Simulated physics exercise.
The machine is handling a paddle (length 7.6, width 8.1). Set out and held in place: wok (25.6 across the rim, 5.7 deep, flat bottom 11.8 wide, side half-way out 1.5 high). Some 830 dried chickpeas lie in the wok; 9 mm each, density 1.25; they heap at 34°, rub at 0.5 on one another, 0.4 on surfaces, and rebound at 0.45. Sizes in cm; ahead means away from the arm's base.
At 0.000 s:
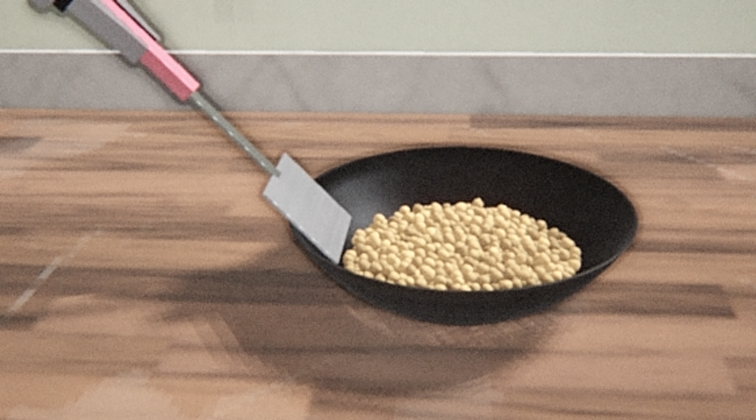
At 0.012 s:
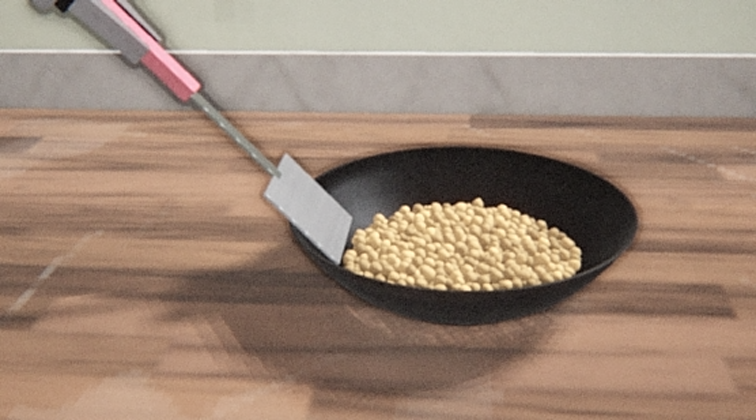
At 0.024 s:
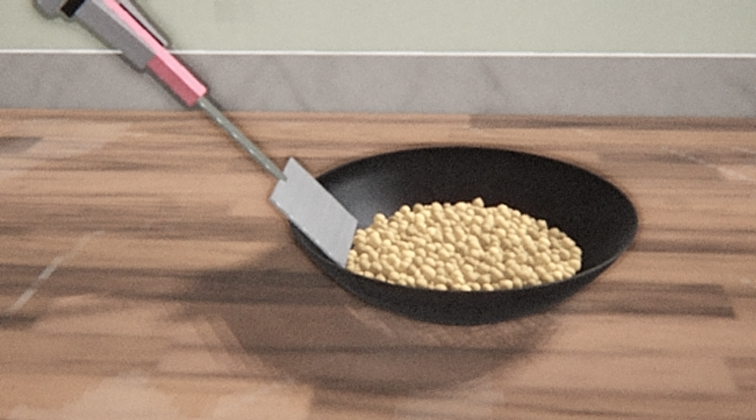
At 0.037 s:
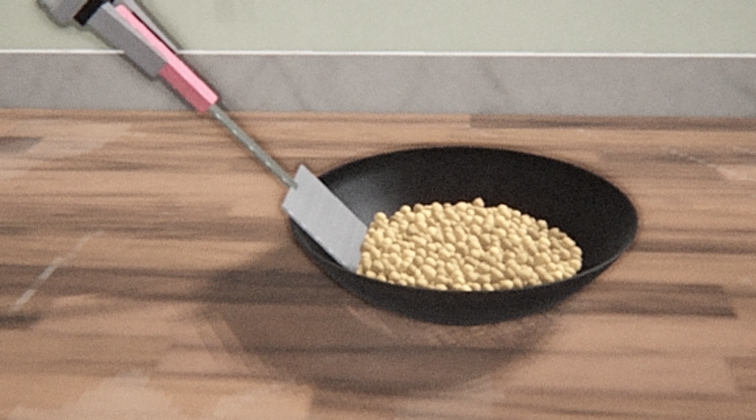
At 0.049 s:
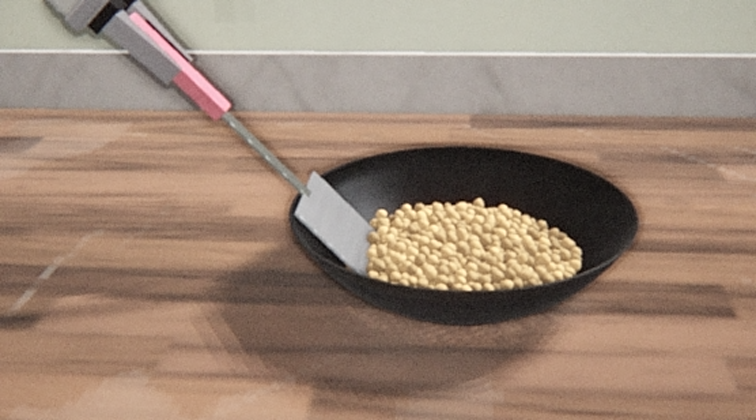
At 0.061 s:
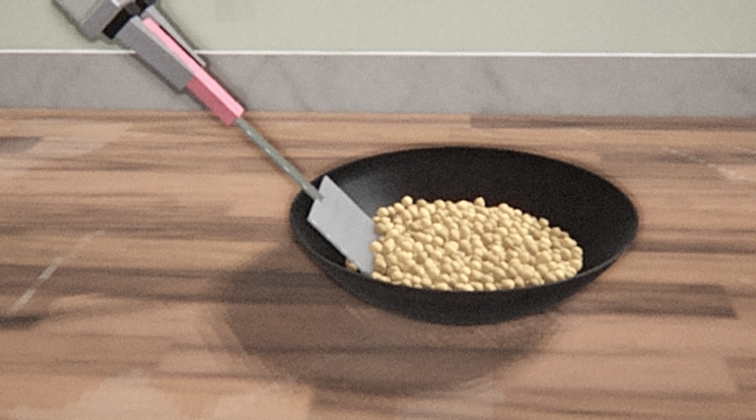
Metal paddle on a pink-and-grey machine arm sliding slightly right and down into a black wok, nudging the edge of heaped chickpeas.
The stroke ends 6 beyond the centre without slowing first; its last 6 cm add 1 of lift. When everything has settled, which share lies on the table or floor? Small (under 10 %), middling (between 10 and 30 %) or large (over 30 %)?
Share on the table or floor: Small (under 10 %).
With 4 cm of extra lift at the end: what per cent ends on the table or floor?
About 10 per cent.
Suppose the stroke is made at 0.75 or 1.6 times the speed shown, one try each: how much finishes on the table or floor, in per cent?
Some 0 and 10 per cent.
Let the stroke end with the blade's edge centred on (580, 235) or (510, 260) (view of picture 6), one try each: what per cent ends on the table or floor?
Some 30 and 0 per cent.
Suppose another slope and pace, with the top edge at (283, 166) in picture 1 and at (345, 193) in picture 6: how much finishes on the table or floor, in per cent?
About 15 per cent.
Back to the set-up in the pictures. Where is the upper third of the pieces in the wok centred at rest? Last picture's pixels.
Around (575, 228).
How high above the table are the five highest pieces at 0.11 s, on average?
About 5 cm.
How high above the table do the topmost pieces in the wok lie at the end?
Some 6.5 cm.
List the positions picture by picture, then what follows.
In the first frame, the paddle top edge at (274, 173), sloping 47°; upper third of the load around (461, 247), from x 350 to 575, top at y 205; 830 in the wok.
In the second frame, the paddle top edge at (275, 173), sloping 47°; upper third of the load around (461, 247), from x 350 to 575, top at y 205.
In the third frame, the paddle top edge at (281, 177), sloping 47°; upper third of the load around (461, 247), from x 350 to 575, top at y 205.
In the fourth frame, the paddle top edge at (292, 185), sloping 47°; upper third of the load around (461, 248), from x 350 to 575, top at y 205.
In the fifth frame, the paddle top edge at (305, 192), sloping 47°; upper third of the load around (460, 246), from x 350 to 575, top at y 205.
In the sixth frame, the paddle top edge at (317, 197), sloping 47°; upper third of the load around (455, 245), from x 350 to 575, top at y 205; 830 in the wok.
After 0.11 s, sloping 47°, highest piece 6 above the table; 830 in the wok.
After 0.17 s, sloping 47°, highest piece 5 above the table; 830 in the wok.
After 0.39 s, sloping 47°, highest piece 6 above the table; 817 in the wok, 10 on the table or floor, 3 on the blade or in flight.
After 1.44 s, sloping 47°, highest piece 6 above the table; 817 in the wok, 13 on the table or floor.
In the end, 817 in the wok, 13 on the table or floor. That is 2 % on the table or floor.
